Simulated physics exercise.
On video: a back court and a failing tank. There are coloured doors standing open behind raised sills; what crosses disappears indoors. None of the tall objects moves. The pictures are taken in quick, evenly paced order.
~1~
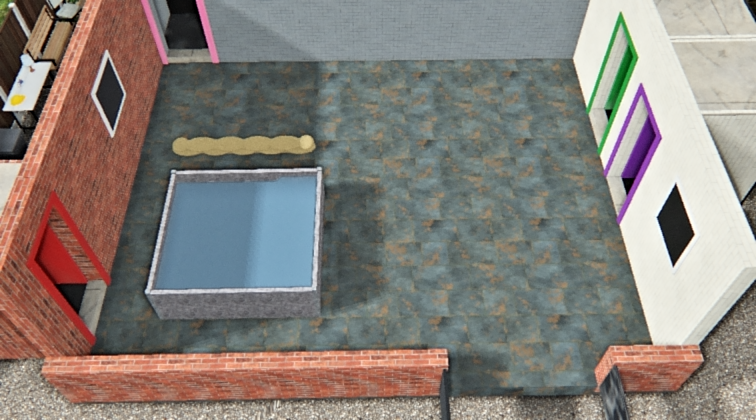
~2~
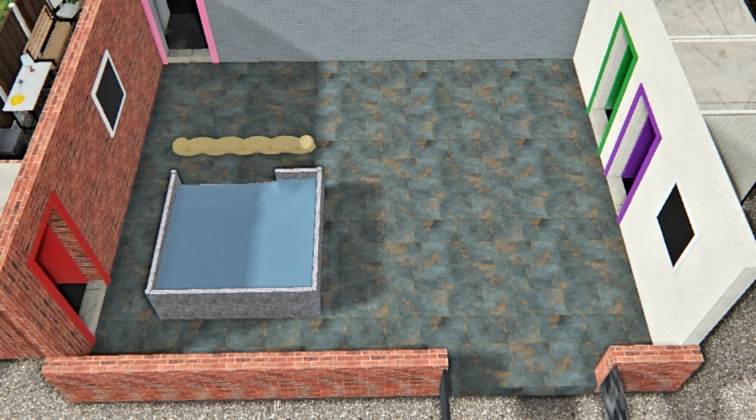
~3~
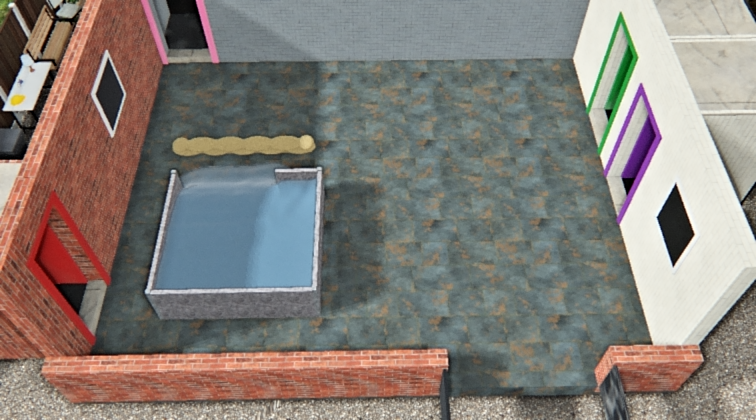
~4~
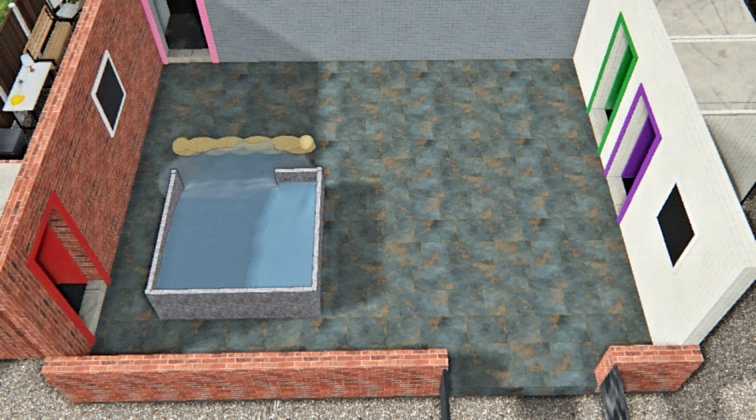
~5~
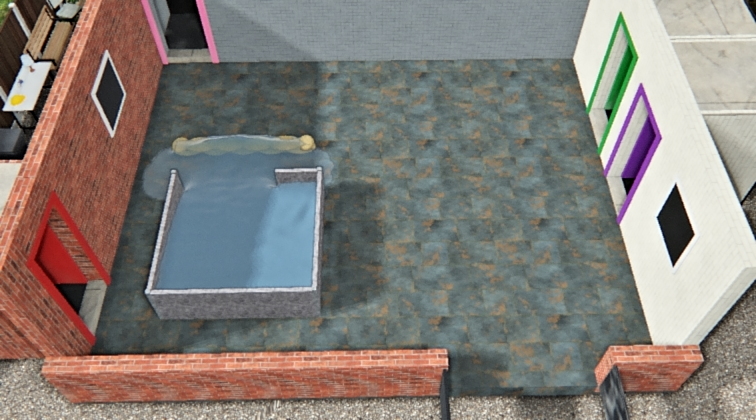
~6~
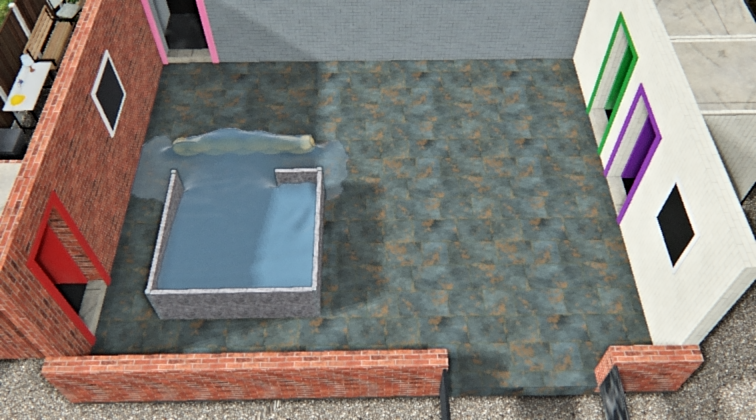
A walled back court paved in mottled blue-green and rust tiles is seen from high above by a still camera. A grey-rimmed open tank of blue water stands left of centre before a lumpy tan barrier, with a red door left, a pink one behind, and green and purple ones right. Most of the tank's far side disappears, and water pours through the gap, reaches the barrier and spreads sideways around it.
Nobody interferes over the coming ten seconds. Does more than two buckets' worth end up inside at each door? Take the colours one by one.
The purple door yes, more than two; the green door no, two at most; the pink door yes, more than two; the red door no, two at most.
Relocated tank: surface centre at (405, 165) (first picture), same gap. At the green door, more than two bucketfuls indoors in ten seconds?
Well, the way I see it, the green door never reaches the limit.
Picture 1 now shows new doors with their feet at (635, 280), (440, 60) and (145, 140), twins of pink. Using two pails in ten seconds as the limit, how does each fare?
Log: Door one is below the limit; door two is below the limit; door three is above the limit.
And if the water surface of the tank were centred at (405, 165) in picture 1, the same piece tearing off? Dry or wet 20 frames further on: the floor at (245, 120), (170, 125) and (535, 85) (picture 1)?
Hit, hit, hit.
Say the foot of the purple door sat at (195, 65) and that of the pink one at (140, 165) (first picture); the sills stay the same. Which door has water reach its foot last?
I reckon it is the green one.
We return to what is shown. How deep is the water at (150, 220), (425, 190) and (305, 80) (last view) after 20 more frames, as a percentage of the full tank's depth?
The depths come to near 8, 4 and 16 per cent respectively.
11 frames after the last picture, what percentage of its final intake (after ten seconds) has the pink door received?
It should be near 5 percent of the ten-second total.
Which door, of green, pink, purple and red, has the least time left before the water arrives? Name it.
It's the pink one.
A moment on, water covers 25 % of the floor; the purple door not reached, the green door not reached, the pink door not reached, the red door not reached.
Next, water covers 45 % of the floor; the purple door not reached, the green door not reached, the pink door under two buckets in, the red door not reached.
Then, water covers 70 % of the floor; the purple door not reached, the green door not reached, the pink door far over two buckets in, the red door wet at the sill, nothing in.
Later, water covers 90 % of the floor; the purple door under two buckets in, the green door wet at the sill, nothing in, the pink door far over two buckets in, the red door wet at the sill, nothing in.
In the end, water covers 95 % of the floor; the purple door far over two buckets in, the green door wet at the sill, nothing in, the pink door far over two buckets in, the red door wet at the sill, nothing in.
